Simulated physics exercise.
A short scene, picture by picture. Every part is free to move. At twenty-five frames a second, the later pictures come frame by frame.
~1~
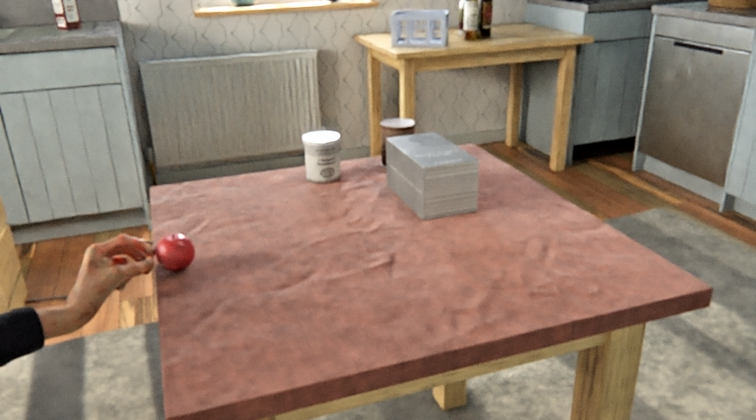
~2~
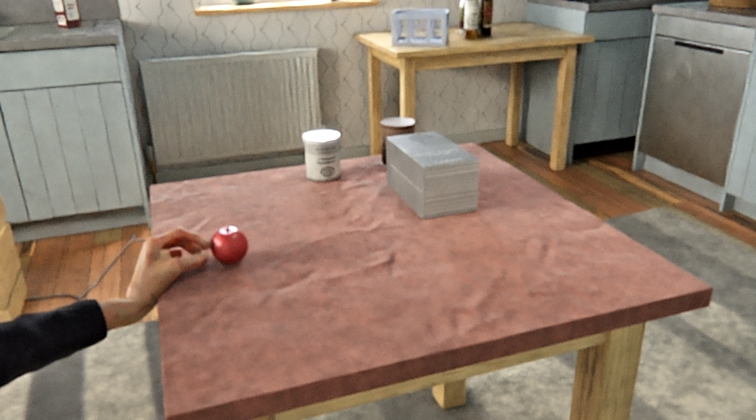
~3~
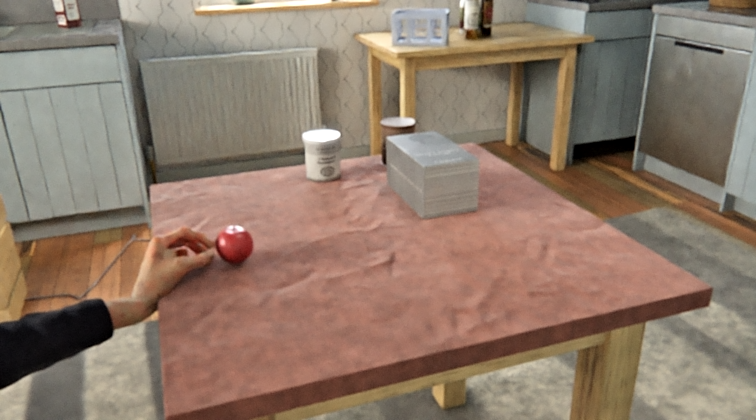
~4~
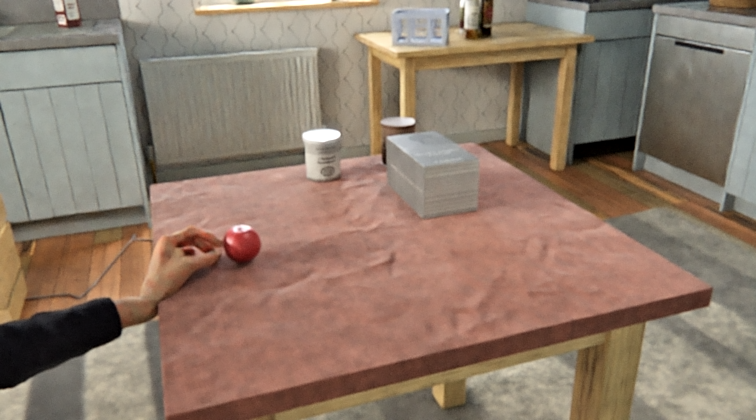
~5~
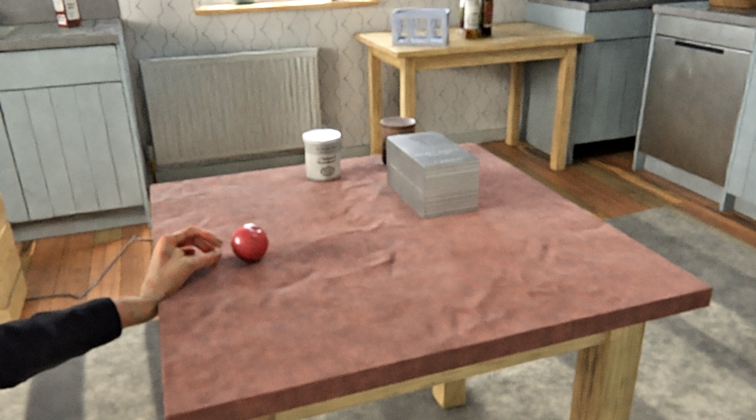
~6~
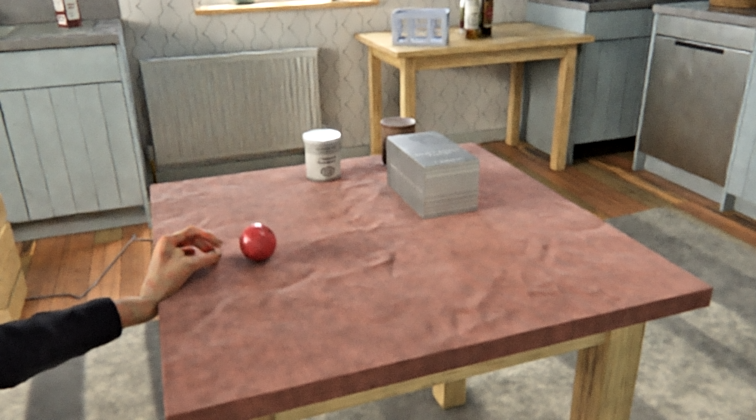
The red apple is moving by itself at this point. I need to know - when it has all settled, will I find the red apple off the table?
No, it will still be on the table.
Then, 0.20 s later than the last frame, red apple moved about its own width near (292, 239).
Then, 0.50 s later than the last frame, red apple moved well along near (328, 235).
When it is over, moved from the start, red apple. End places, in pixels of the last picture, red apple near (352, 233).
